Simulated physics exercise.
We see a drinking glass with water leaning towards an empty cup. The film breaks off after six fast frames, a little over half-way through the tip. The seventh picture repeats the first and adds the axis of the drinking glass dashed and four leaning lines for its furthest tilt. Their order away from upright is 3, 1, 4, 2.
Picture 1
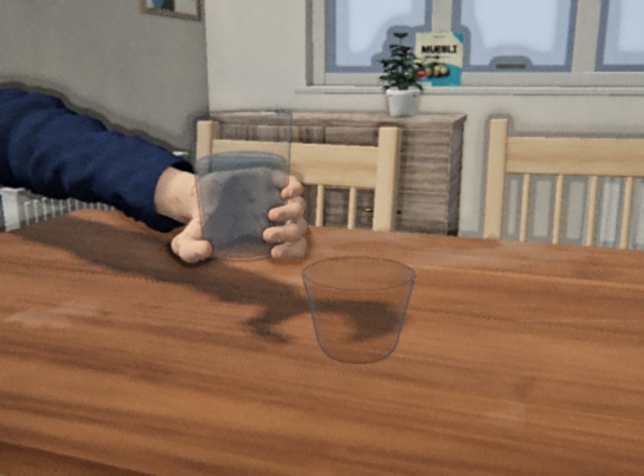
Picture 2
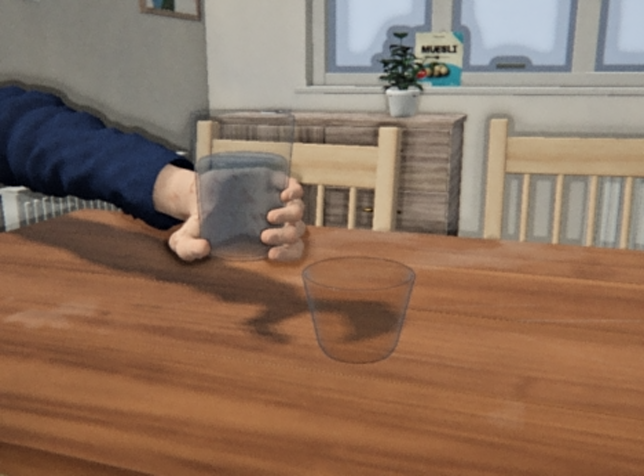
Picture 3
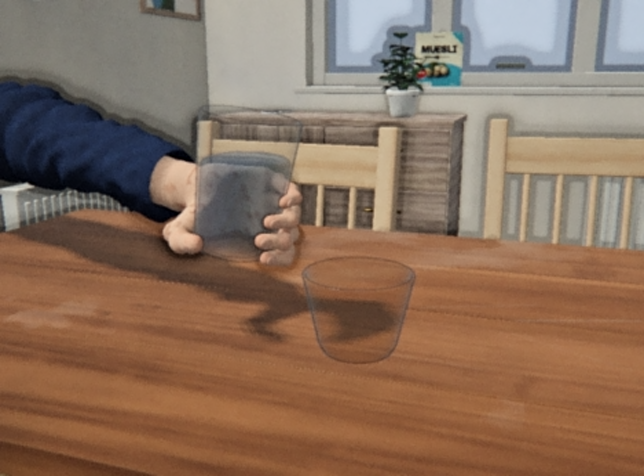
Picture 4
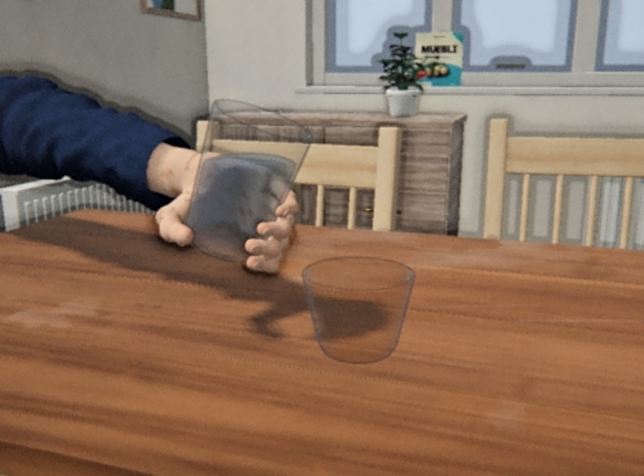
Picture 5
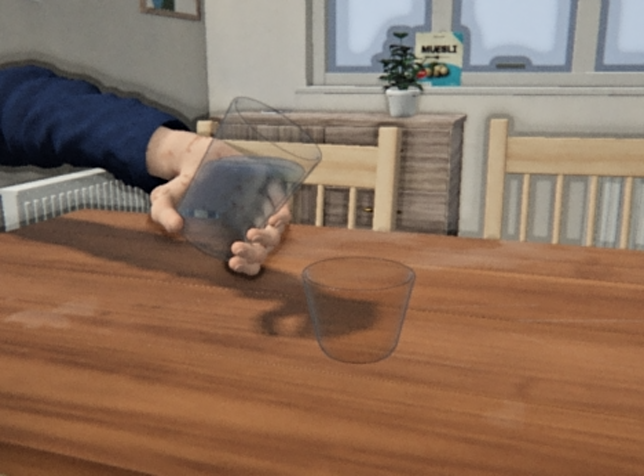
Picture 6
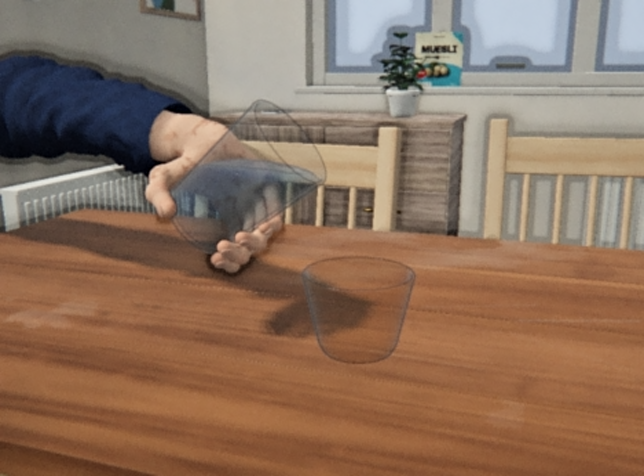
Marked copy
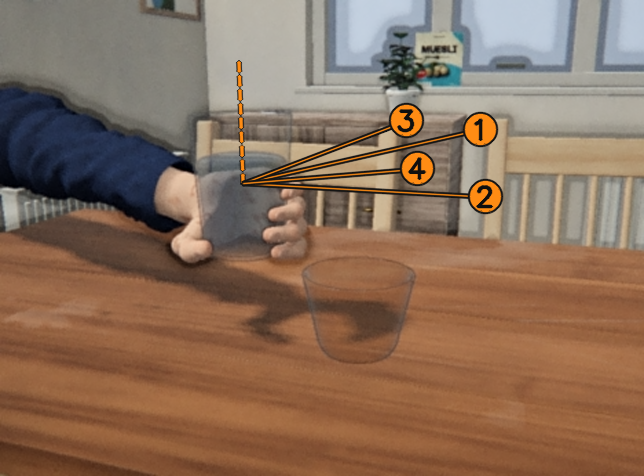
The footage shows a hand in a dark blue sleeve holding a clear glass of water above a wooden table, first upright, then tilting it steadily to the right towards an empty clear cup, with no water leaving the glass.
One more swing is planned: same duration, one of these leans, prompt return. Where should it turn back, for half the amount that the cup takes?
I would pick line 1.
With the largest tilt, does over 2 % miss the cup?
Yes, it does.
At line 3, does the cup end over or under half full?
Under half.
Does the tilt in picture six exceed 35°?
Yes.
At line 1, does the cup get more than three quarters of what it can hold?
No.
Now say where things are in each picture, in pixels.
In the first picture, upright, lip at (285, 114); rim of the cup round (358, 272); nothing has left yet.
In the second picture, tipped about 3°, lip at (288, 116); nothing has left yet.
In the third picture, tipped about 10°, lip at (296, 124); nothing has left yet.
In the fourth picture, tipped about 22°, lip at (307, 138); nothing has left yet.
In the fifth picture, tipped about 36°, lip at (316, 158); nothing has left yet.
In the sixth picture, tipped about 51°, lip at (321, 180); nothing has left yet.
On the marked copy, 1 at (464, 133); 2 at (468, 196); 3 at (391, 127); 4 at (400, 170).
With 1, the cup ends with about 48 % of what it can hold.
With 2, the cup ends with about 68 % of what it can hold; 14 % of the water is spilt.
With 3, the cup ends with about 32 % of what it can hold.
With 4, the cup ends with about 61 % of what it can hold; 5 % of the water is spilt.
